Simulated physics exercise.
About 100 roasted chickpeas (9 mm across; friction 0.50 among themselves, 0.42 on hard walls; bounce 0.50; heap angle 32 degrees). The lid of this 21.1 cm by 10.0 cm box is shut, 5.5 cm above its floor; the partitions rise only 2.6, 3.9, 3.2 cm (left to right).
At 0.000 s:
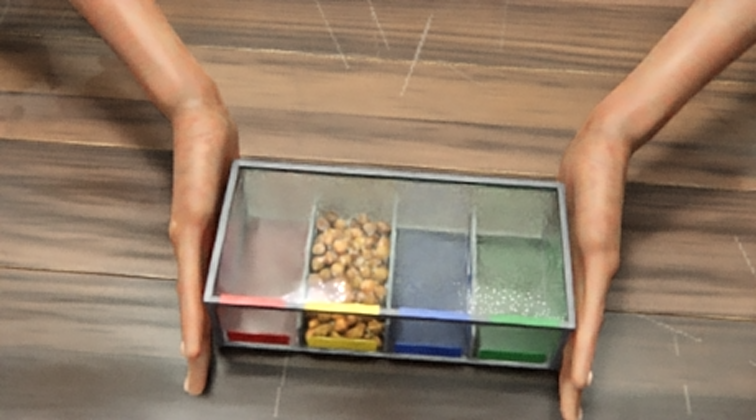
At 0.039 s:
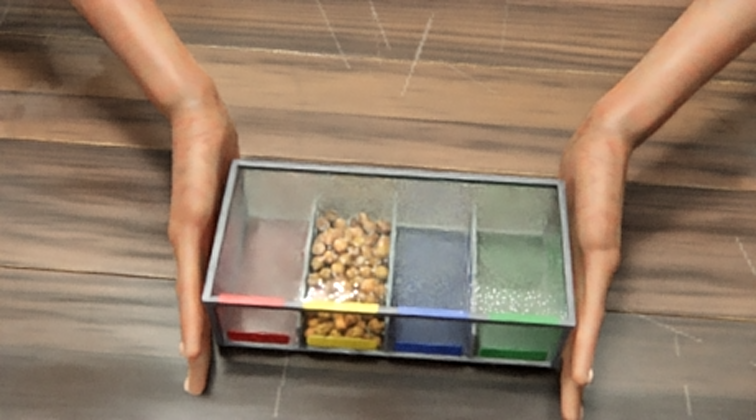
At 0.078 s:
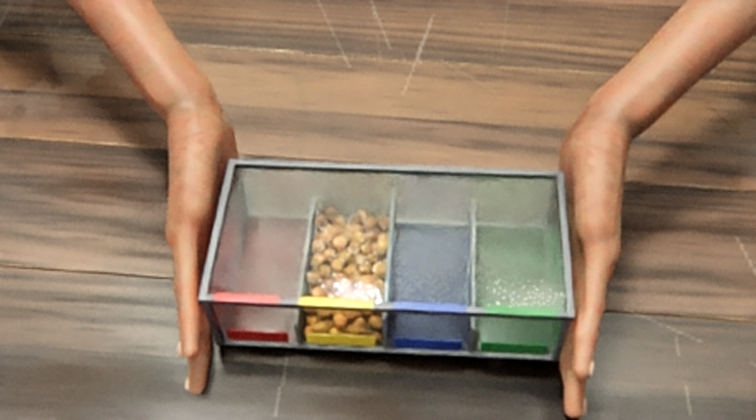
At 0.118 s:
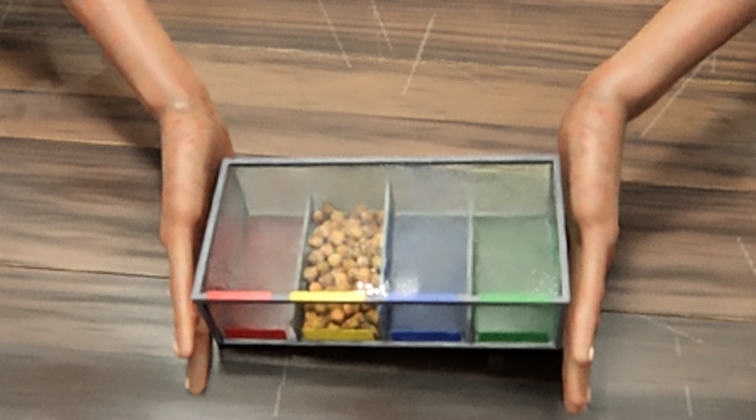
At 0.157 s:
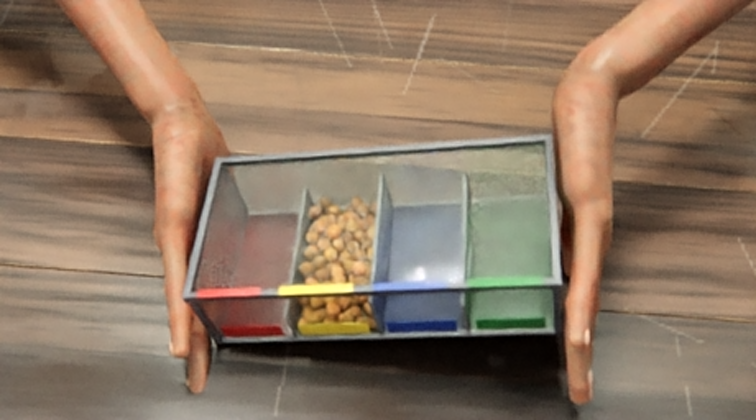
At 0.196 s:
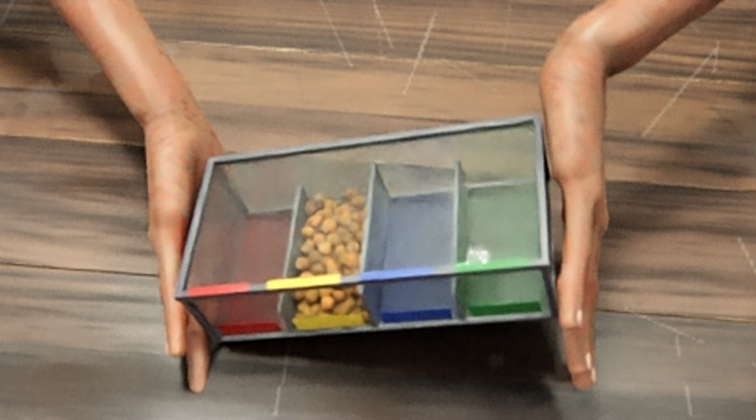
A clear, lidded box held between two hands starts out nearly level, then its right side lifts so that it slants down toward the left. Its four compartments run red, yellow, blue and green from left to right, with a heap of small brown roasted chickpeas in the yellow one and the others empty. The view looks down from above on a scratched, dark wooden surface and stays still.
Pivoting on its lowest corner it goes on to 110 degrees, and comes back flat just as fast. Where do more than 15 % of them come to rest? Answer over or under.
Red: Over, blue: Under, green: Under, yellow: Under.
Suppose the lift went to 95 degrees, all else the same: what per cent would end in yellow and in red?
In that case yellow 35; red 65.
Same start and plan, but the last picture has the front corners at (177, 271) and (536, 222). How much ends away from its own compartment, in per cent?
In that case some 90 per cent.
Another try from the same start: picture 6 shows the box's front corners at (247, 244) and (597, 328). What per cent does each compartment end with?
Red 0; blue 10; green 30; yellow 60.
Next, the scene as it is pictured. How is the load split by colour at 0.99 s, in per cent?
Red 50; blue 0; green 0; yellow 50.
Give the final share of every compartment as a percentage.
Red 100; blue 0; green 0; yellow 0.
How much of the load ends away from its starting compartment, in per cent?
Roughly 100 per cent.
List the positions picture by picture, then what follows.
Box tilt 0 degrees, front corners at (212, 298) and (568, 324); yellow 100 %, in the first frame.
Box tilt 1 degrees, front corners at (211, 297) and (568, 321), in the second frame.
Box tilt 3 degrees, front corners at (207, 297) and (567, 313), lowest corner left back, in the third frame.
Box tilt 7 degrees, front corners at (200, 295) and (562, 298), lowest corner left back, in the fourth frame.
Box tilt 12 degrees, front corners at (191, 294) and (554, 280), lowest corner left back, in the fifth frame.
Box tilt 17 degrees, front corners at (183, 293) and (541, 261), lowest corner left back; yellow 100 %. Its pace works out near 130 degrees a second, in the sixth frame.
After 0.99 s, tilt 110 degrees; red 50 %, yellow 50 %.
After 1.52 s, tilt 49 degrees; red 100 %.
After 2.11 s, tilt 0 degrees; red 100 %.
In the end, at 2.6 s, red 100 %, blue 0 %, green 0 %, yellow 0 %.
